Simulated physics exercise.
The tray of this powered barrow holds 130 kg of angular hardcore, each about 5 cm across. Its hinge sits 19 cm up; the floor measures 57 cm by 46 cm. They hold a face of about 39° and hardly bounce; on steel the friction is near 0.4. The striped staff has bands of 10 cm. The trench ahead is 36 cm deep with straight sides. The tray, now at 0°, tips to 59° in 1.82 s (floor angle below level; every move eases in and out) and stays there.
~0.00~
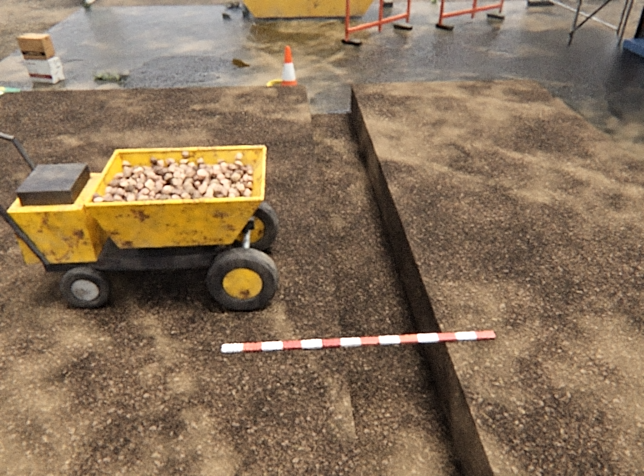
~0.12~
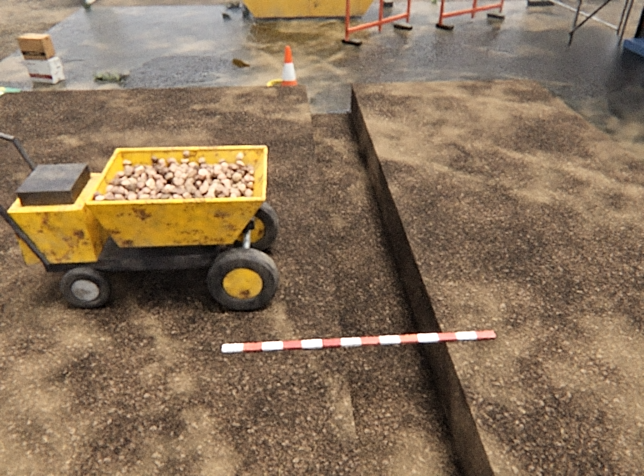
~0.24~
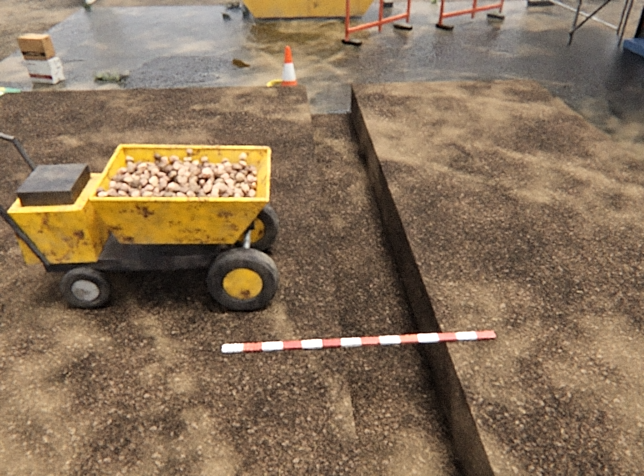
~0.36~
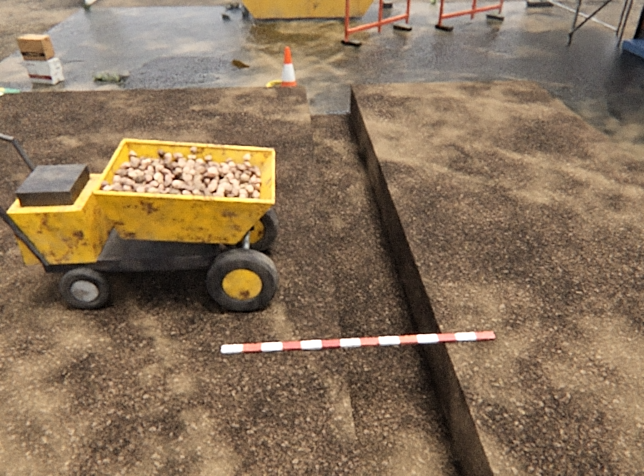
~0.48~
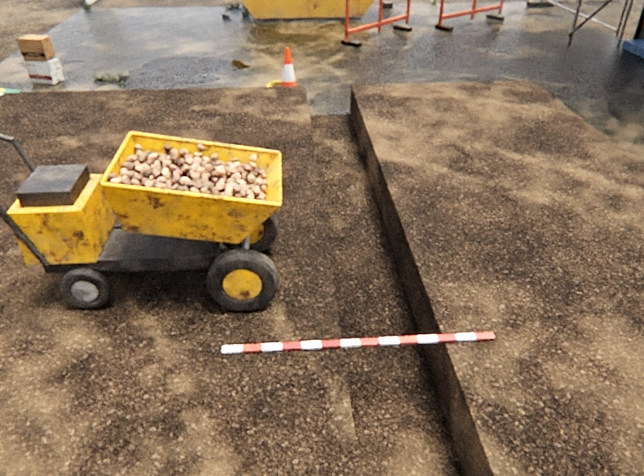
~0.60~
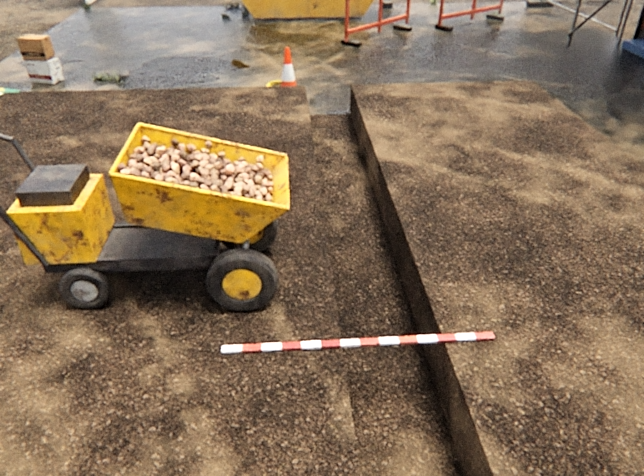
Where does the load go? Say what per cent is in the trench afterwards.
About 23 per cent.
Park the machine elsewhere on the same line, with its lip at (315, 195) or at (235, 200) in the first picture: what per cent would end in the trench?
Near 20 per cent from the first place, 20 from the second.
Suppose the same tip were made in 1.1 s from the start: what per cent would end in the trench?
In that case some 25 per cent.
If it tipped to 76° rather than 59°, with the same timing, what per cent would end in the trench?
In that case some 90 per cent.
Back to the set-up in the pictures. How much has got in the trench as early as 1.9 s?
About 5 per cent by then.
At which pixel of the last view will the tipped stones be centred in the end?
Near (367, 316).
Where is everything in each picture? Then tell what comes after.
The first picture shows lip at (262, 199), floor tilted 0°, highest stones at (186, 169).
In the second picture, the tray is at 1°, its lip at (264, 199); the top of the load is at (178, 169); the stones move at 0.1 m/s on average.
The third picture shows lip at (268, 201), floor tilted 3°, highest stones at (165, 167); the stones move at 0.2 m/s on average.
In the fourth picture, the tray is at 6°, its lip at (273, 203); the top of the load is at (162, 166); the stones move at 0.3 m/s on average.
The fifth picture shows lip at (280, 205), floor tilted 10°, highest stones at (157, 161); the stones move at 0.3 m/s on average.
In the sixth picture, the tray is at 15°, its lip at (288, 208); the top of the load is at (147, 150); the stones move at 0.4 m/s on average.
After 1.4 s the floor is at 50°; 100 % in the tray; the foremost stones are at (323, 226).
After 1.9 s the floor is at 59°; 96 % in the tray, 4 % in the trench; the foremost stones are at (366, 282).
After 2.3 s the floor is at 59°; 89 % in the tray, 11 % in the trench; the foremost stones are at (397, 310).
After 4.2 s the floor is at 59°; 77 % in the tray, 23 % in the trench; the foremost stones are at (411, 316).
